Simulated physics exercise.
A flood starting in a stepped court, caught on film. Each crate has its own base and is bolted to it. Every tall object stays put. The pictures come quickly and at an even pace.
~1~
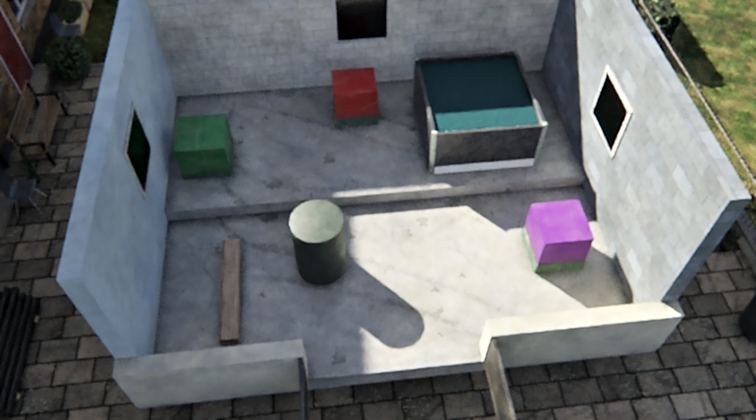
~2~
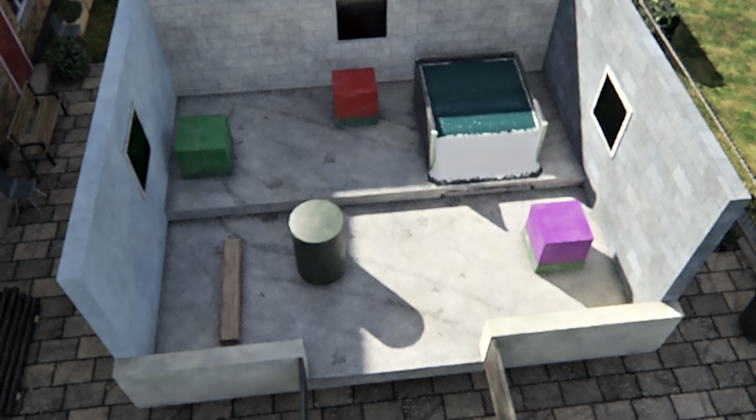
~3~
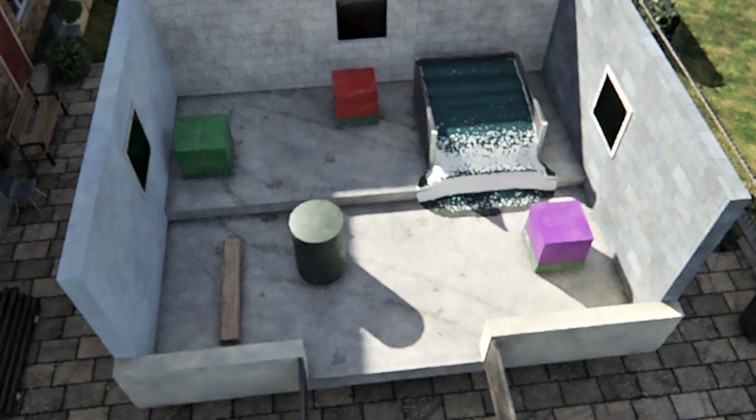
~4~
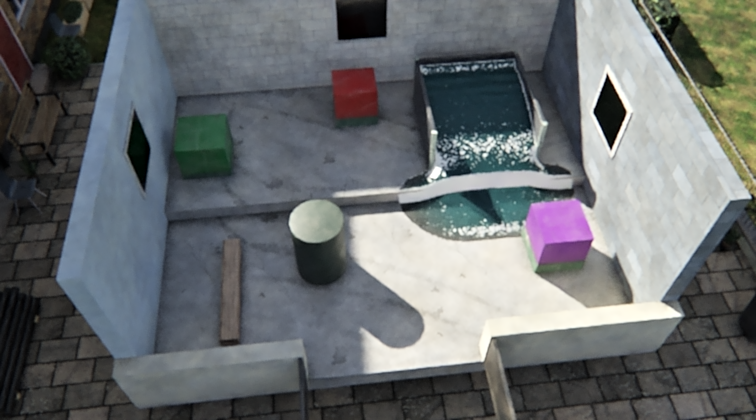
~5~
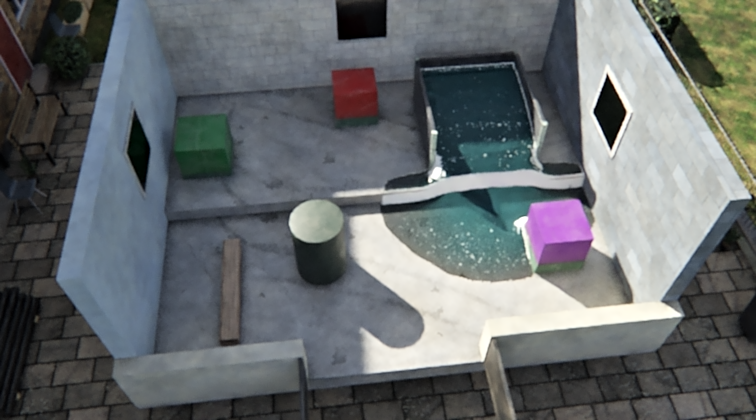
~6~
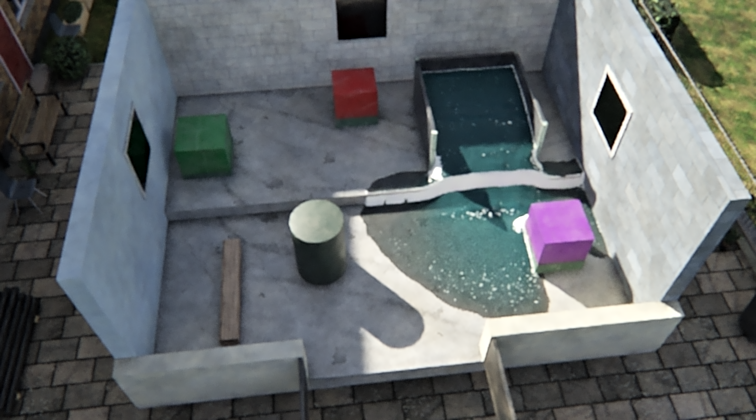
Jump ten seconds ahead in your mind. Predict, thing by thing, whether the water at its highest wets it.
The green crate will not be touched; the red crate will not be touched; the purple crate will be touched.
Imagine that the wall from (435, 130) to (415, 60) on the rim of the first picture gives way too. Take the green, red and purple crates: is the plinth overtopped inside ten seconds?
One by one: The green crate gets wet, the red crate is wetted, the purple crate stays dry.
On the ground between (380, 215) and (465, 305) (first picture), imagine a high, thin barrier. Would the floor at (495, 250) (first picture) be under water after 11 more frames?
I'd call it watered.
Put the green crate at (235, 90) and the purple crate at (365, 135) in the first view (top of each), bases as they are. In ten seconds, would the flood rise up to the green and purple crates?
First, green crate is not reached; second, purple crate is not reached.
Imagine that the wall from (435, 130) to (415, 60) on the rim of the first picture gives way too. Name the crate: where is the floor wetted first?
The red one.
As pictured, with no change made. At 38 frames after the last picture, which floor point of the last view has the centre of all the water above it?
My pick is pixel (430, 254).
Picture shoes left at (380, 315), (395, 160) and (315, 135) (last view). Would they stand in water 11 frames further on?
Status by point, in sequence: Waterlogged; unwetted; unwetted.
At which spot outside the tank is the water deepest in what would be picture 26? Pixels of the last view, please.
Answer: (592, 266).
A moment on, water covers 35 % of the floor; the green crate not reached, the red crate not reached, the purple crate water round its plinth.
Next, water covers 40 % of the floor; the green crate not reached, the red crate not reached, the purple crate water round its plinth.
Then, water covers 40 % of the floor; the green crate not reached, the red crate not reached, the purple crate water round its plinth.
Later, water covers 55 % of the floor; the green crate not reached, the red crate not reached, the purple crate water round its plinth.
In the end, water covers 55 % of the floor; the green crate stayed above the water, the red crate stayed above the water, the purple crate was topped.
